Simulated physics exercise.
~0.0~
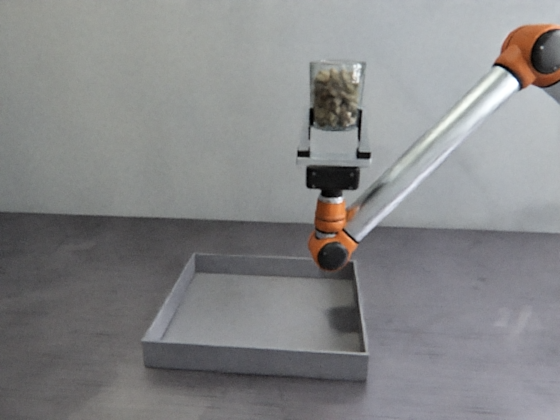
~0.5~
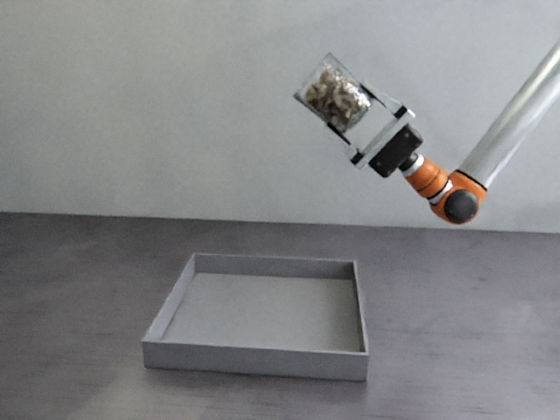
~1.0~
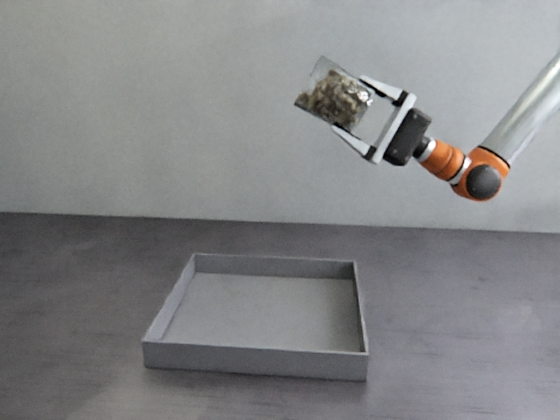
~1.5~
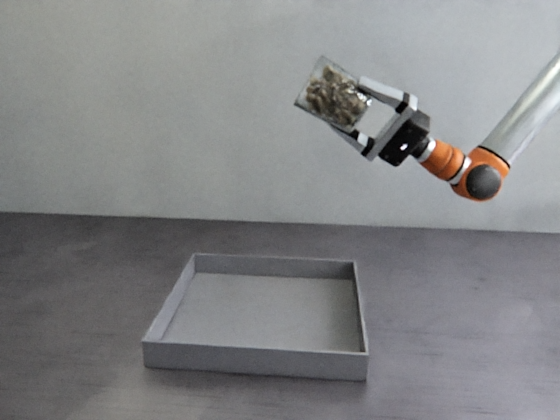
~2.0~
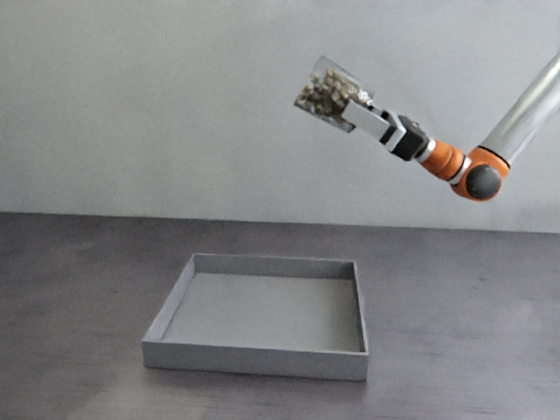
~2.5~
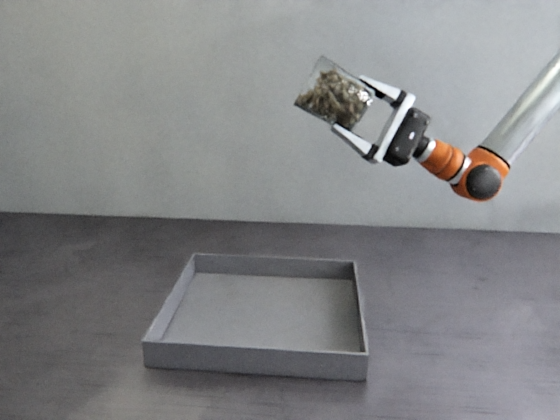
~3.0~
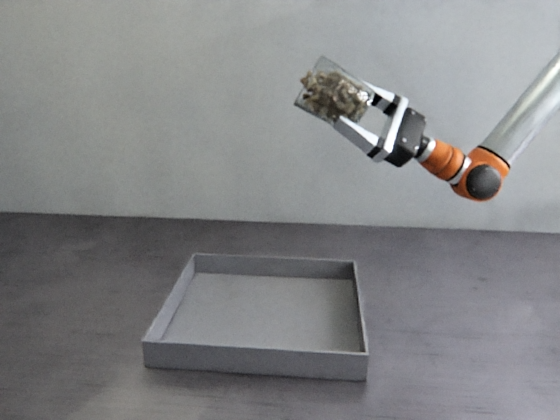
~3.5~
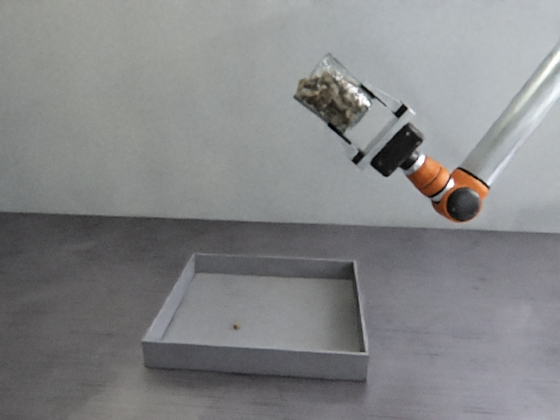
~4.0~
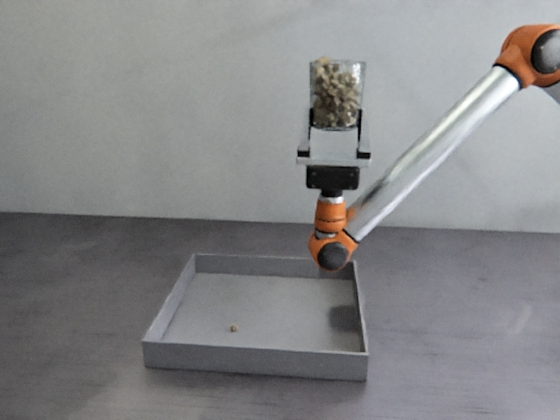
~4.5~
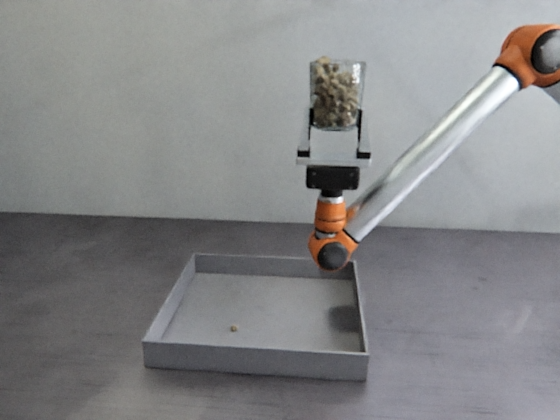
An orange and silver robotic arm holds a clear beaker of small pebbles upright above a shallow grey tray on a dark table. It tips the beaker to the left until it leans steeply over the tray, the pebbles staying inside. Holding that slant, the gripper rolls the beaker around its own length and then back, while the pebbles shift against the glass. As the roll finishes, a single pebble lies in the tray. The arm then swings the beaker upright again, still full of pebbles, and comes to rest with that lone pebble below.
